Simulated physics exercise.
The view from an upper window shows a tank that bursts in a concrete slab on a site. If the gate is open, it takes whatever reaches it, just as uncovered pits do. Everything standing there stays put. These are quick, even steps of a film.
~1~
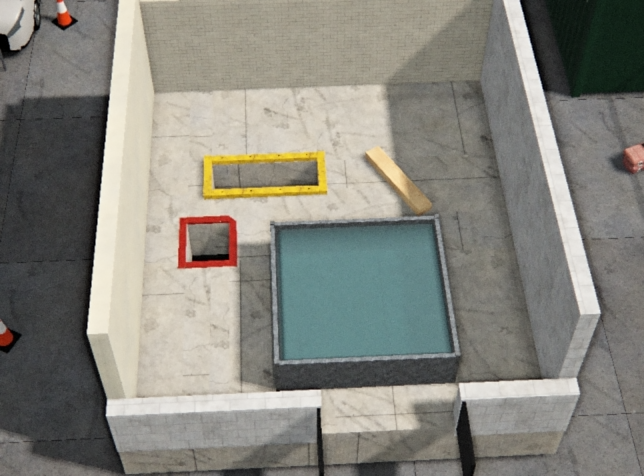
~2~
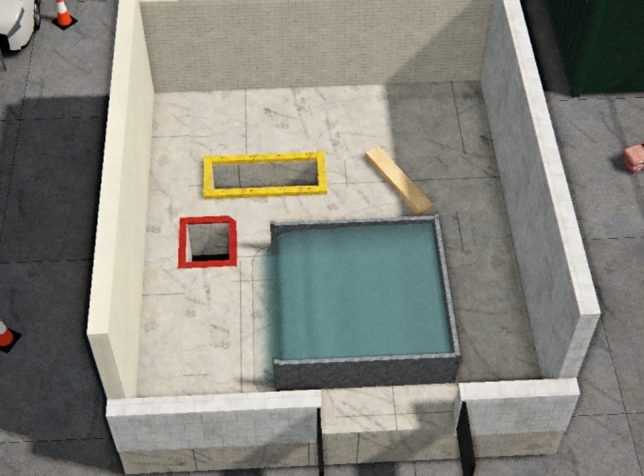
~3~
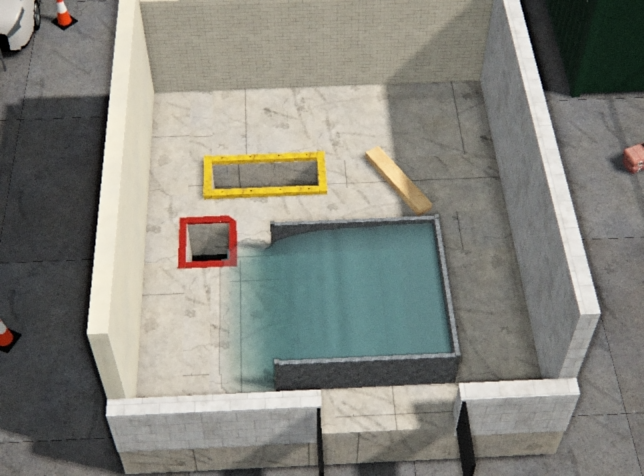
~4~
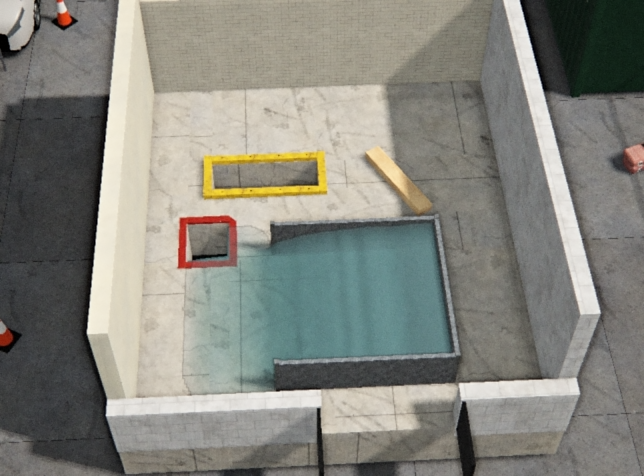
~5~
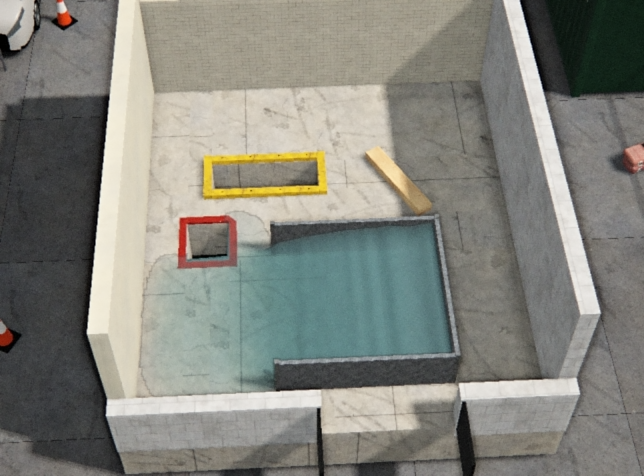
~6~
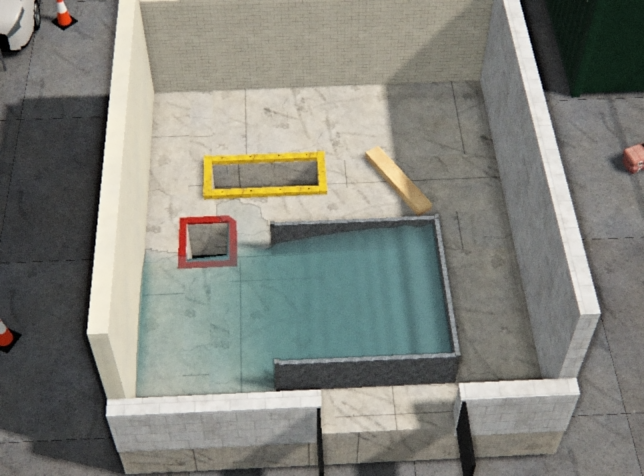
Blue-green water stands still in a square grey-walled tank, then pours out through its opened left side and spreads in a thin sheet across the pale slab toward the left wall. It surrounds much of the red-framed square pit, while the yellow-framed pit behind and the wooden plank stay put. The fixed high view looks down into the walled concrete site, with orange cones outside at left.
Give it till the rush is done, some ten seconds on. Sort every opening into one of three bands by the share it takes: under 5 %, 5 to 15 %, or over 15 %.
The gate takes 5 to 15 %; the yellow pit takes under 5 %; the red pit takes over 15 %.
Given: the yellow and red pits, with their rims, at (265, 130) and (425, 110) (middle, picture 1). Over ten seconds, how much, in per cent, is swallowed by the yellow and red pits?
Looks like yellow collects 8 percent and red collects 12 percent.
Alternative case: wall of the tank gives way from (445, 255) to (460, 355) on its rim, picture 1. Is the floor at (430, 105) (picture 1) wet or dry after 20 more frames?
I reckon that spot ends up drenched.
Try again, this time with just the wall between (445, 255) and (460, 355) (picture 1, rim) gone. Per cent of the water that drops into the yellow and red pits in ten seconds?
Near enough: Yellow 0 percent, red 6 percent.
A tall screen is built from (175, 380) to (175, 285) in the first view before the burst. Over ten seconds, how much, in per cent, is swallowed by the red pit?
Share, red pit - 40 in a hundred.
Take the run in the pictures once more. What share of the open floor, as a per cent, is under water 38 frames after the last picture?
Close to 90 %.
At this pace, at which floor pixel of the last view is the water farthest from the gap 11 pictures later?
The front tops out at about (154, 110).
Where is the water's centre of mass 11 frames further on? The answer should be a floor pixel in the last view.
My guess is about (253, 321).
A moment on, water covers 20 % of the floor; the gate 0 %, the yellow pit 0 %, the red pit 3 %.
Next, water covers 30 % of the floor; the gate 0 %, the yellow pit 0 %, the red pit 7 %.
Then, water covers 45 % of the floor; the gate 1 %, the yellow pit 0 %, the red pit 16 %.
Later, water covers 90 % of the floor; the gate 5 %, the yellow pit 1 %, the red pit 27 %.
In the end, water covers 95 % of the floor; the gate 8 %, the yellow pit 1 %, the red pit 35 %.
